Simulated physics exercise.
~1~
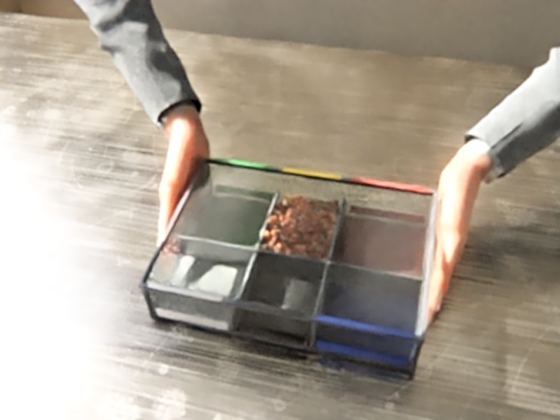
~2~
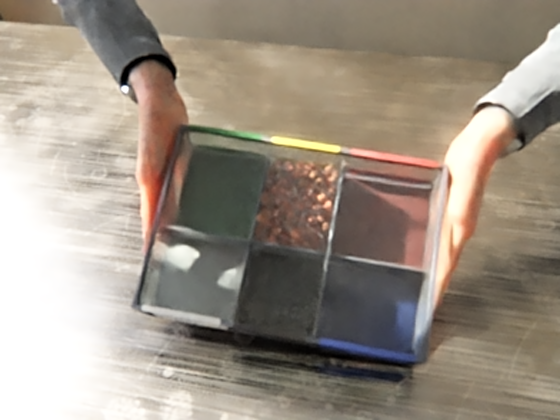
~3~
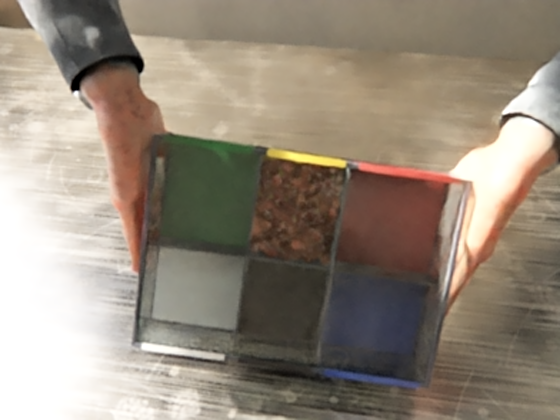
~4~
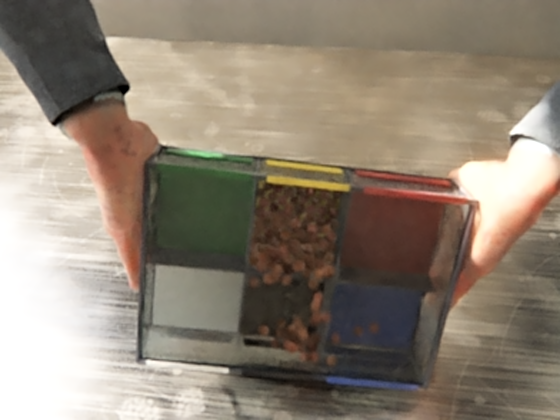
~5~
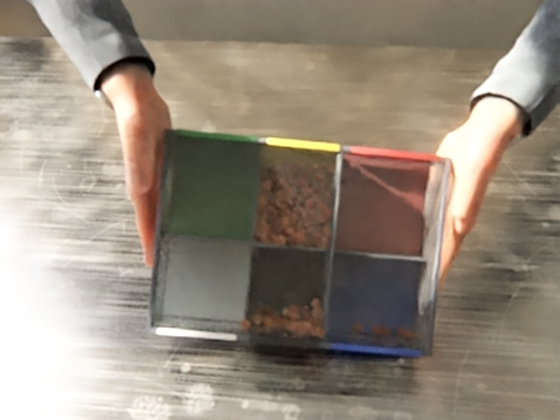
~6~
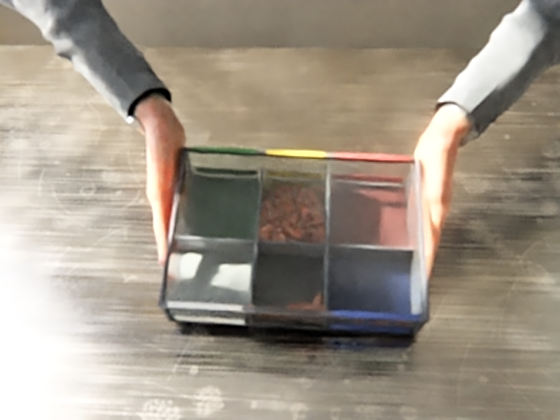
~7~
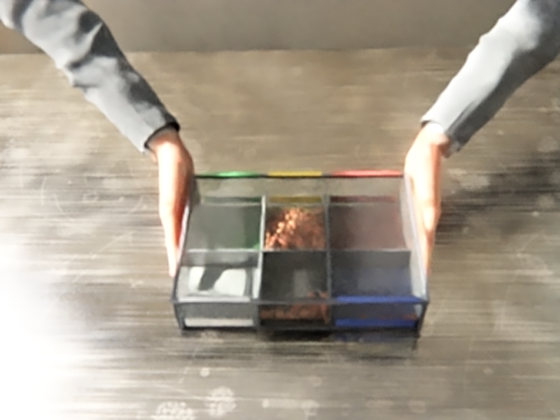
Two hands tipped up a clear box with six coloured compartments until reddish-brown pellets spilled from the yellow section into the black one and a few into the blue, then lowered it flat again, with most still in yellow.
